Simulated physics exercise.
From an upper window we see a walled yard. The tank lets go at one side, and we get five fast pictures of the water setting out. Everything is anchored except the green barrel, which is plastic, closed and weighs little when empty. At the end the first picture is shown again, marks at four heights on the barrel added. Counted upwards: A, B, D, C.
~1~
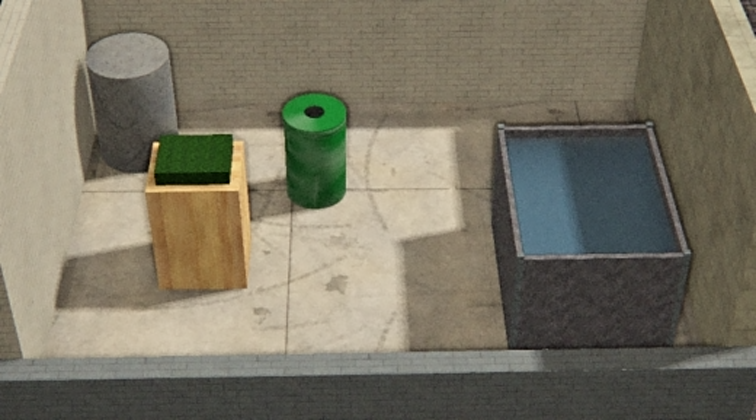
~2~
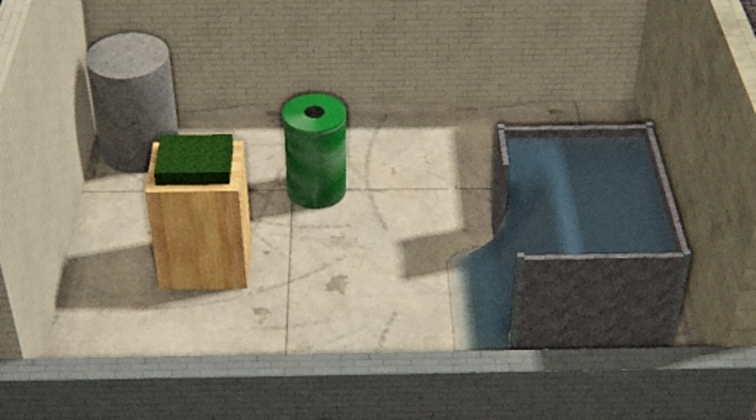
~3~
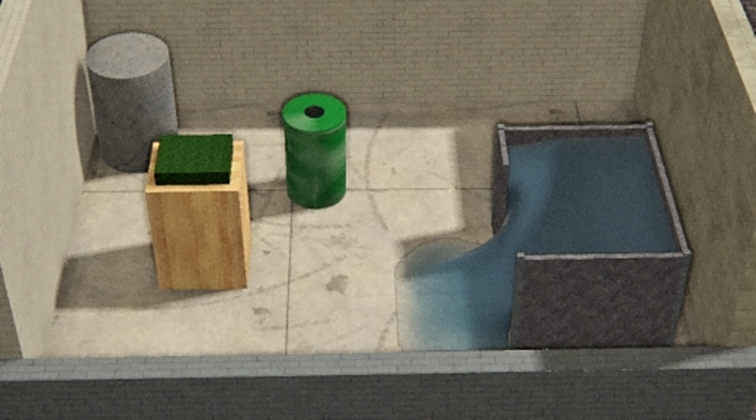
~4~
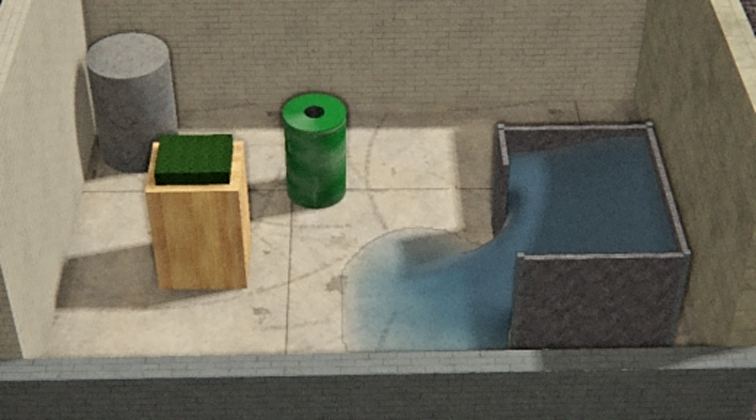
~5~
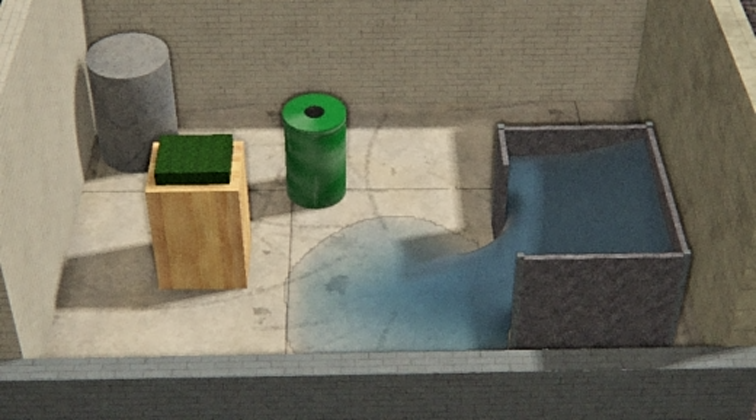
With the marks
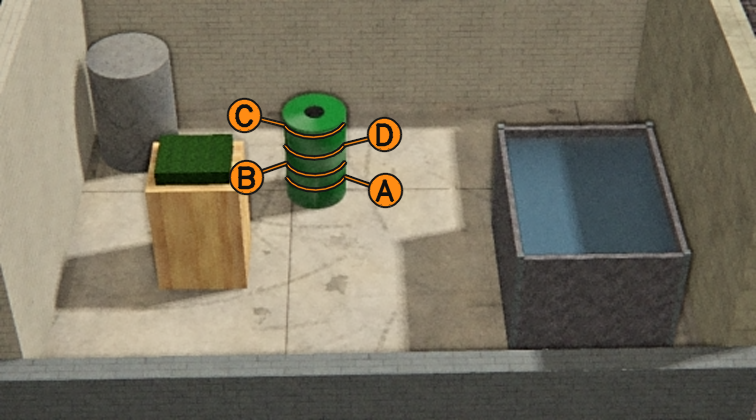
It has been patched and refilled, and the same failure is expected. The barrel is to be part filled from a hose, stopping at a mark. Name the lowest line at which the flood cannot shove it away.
Take A.
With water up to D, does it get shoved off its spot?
No, that is safe.
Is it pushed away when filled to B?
No, not at all.
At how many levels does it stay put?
All of them.
On the marked copy, A at (315, 190); B at (315, 175); C at (313, 137); D at (314, 157); from the bottom up A, B, D, C.
For level A, it does not move.
For level B, it does not move.
For level C, it does not move.
For level D, it does not move.
